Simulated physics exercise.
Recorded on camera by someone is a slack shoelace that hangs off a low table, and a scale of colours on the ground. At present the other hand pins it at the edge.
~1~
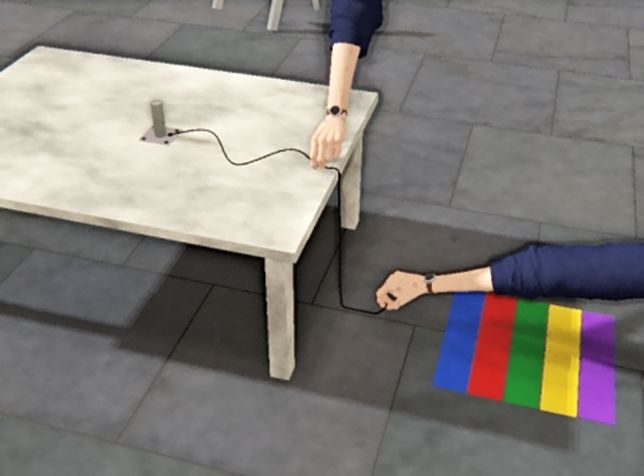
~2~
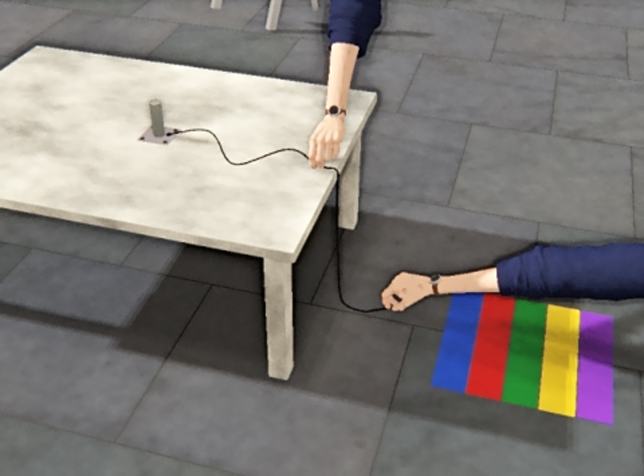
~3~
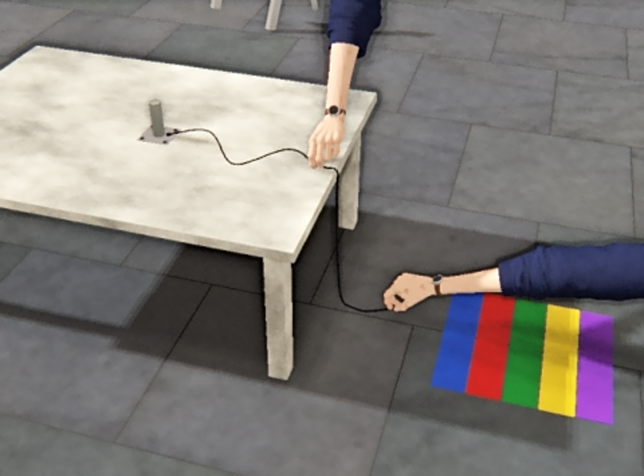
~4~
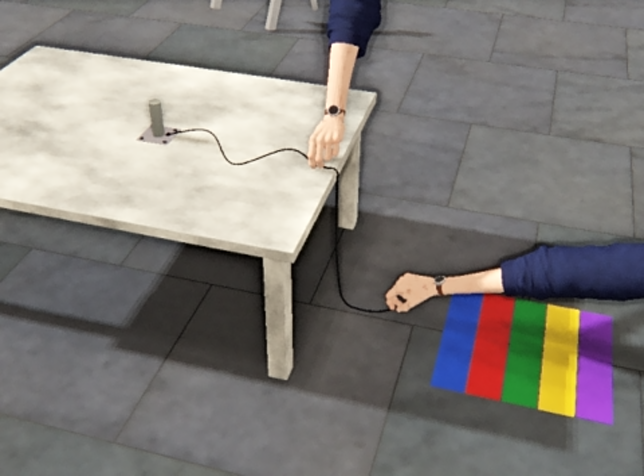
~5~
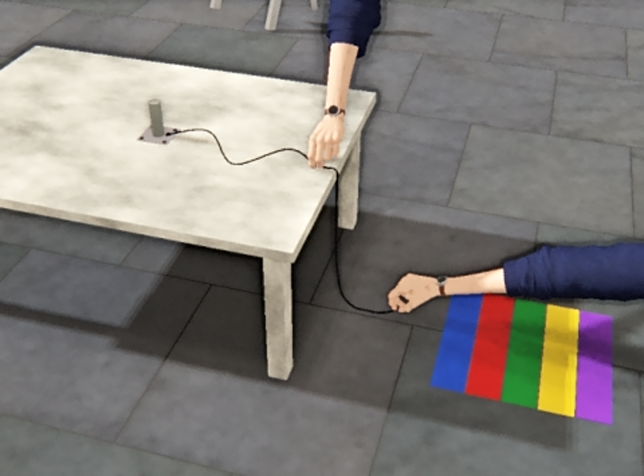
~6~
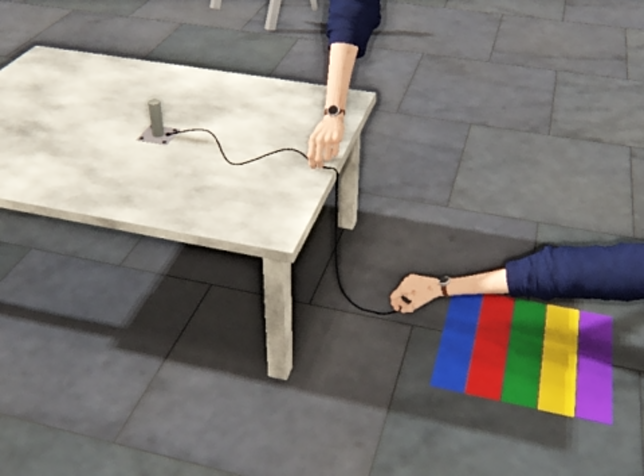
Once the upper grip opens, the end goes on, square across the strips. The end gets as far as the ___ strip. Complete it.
The end gets as far as the yellow strip.
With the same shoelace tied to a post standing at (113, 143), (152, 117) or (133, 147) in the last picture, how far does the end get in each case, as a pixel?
Near (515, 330); near (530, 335); near (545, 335).
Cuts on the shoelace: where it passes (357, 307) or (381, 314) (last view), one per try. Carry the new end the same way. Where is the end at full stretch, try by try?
Case by case it comes to about (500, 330) and then about (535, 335).
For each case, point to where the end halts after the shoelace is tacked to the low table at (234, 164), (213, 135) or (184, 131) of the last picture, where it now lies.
In that order: (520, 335), (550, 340) and (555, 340).
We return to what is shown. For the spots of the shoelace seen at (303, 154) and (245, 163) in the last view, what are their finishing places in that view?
I'd say about (346, 180) for one and about (283, 159) for the other.
Early on, end near (489, 326); over red.
Midway, end near (536, 336); over green.
At the end of the slack, end near (562, 341); over yellow. Over yellow.
